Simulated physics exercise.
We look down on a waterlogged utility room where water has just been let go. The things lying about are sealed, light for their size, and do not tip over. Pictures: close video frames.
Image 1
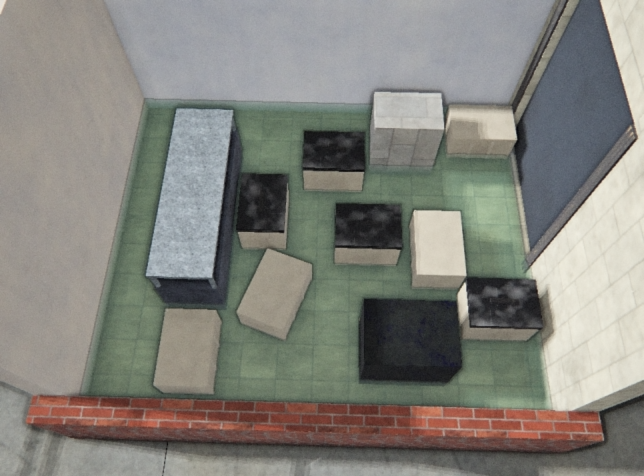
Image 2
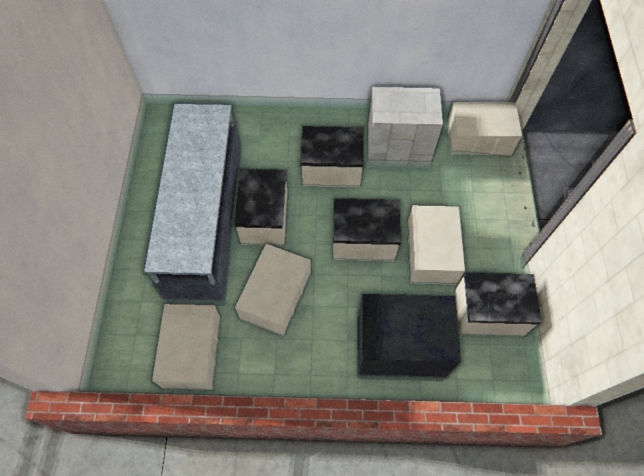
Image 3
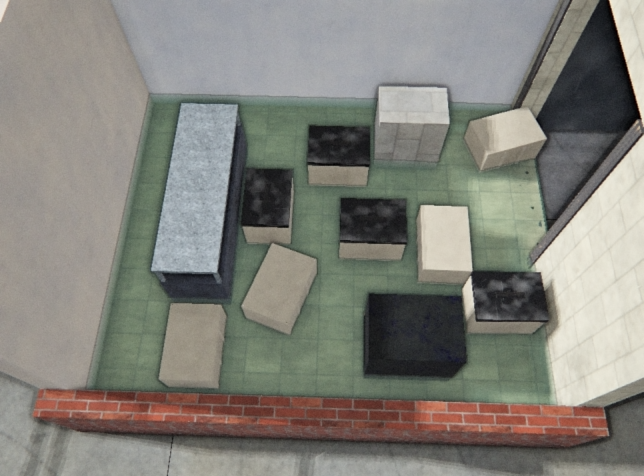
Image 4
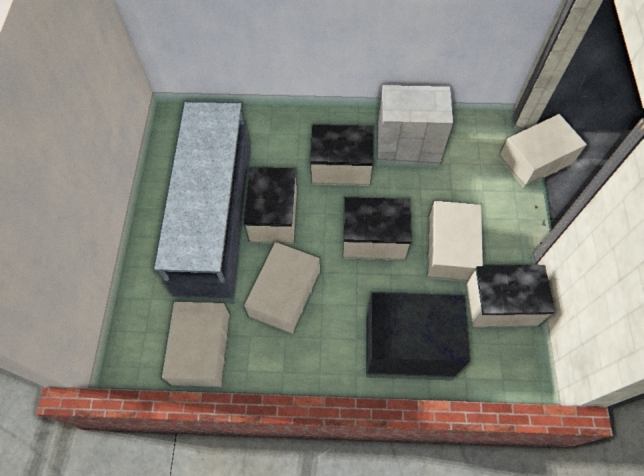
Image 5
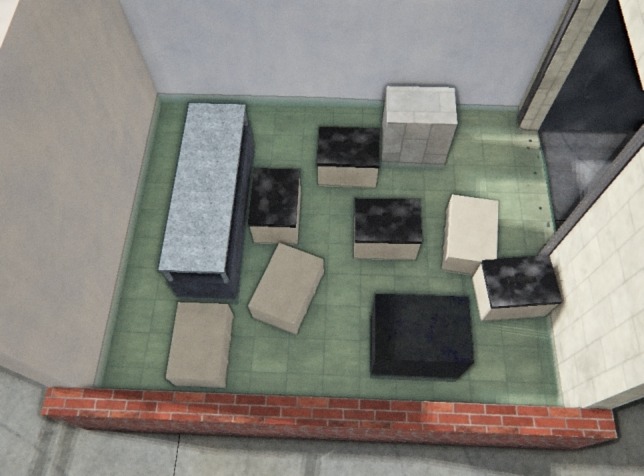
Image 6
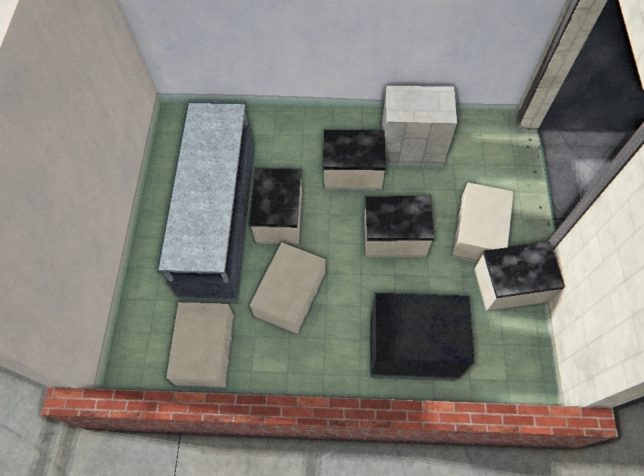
A pale box in the far right corner turned and drifted out through the open doorway, and then a few nearby boxes, pale and black-topped, slid slightly toward the right across the green-tiled floor.
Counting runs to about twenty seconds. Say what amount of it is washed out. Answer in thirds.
Two thirds or more.
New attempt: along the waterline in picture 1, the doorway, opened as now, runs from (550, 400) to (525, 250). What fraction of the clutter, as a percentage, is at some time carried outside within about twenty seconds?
Near 90 in a hundred.
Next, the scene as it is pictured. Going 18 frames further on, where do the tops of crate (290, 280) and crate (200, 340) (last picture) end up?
Roughly at (476, 199) and (330, 254).
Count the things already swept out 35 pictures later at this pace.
I make it 7.
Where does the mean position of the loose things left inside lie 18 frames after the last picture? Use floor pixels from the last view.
Their average sits at about pixel (390, 227).
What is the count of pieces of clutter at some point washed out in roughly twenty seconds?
My tally gives 7.
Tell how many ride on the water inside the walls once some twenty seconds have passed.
My tally gives 0.
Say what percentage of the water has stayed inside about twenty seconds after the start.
30 in a hundred.
A moment on, 2 of 8 are out; 6 afloat.
Next, 5 of 8 are out; 3 afloat.
Later, 7 of 8 are out; 1 afloat.
In the end, 7 of 8 are out; 0 afloat.
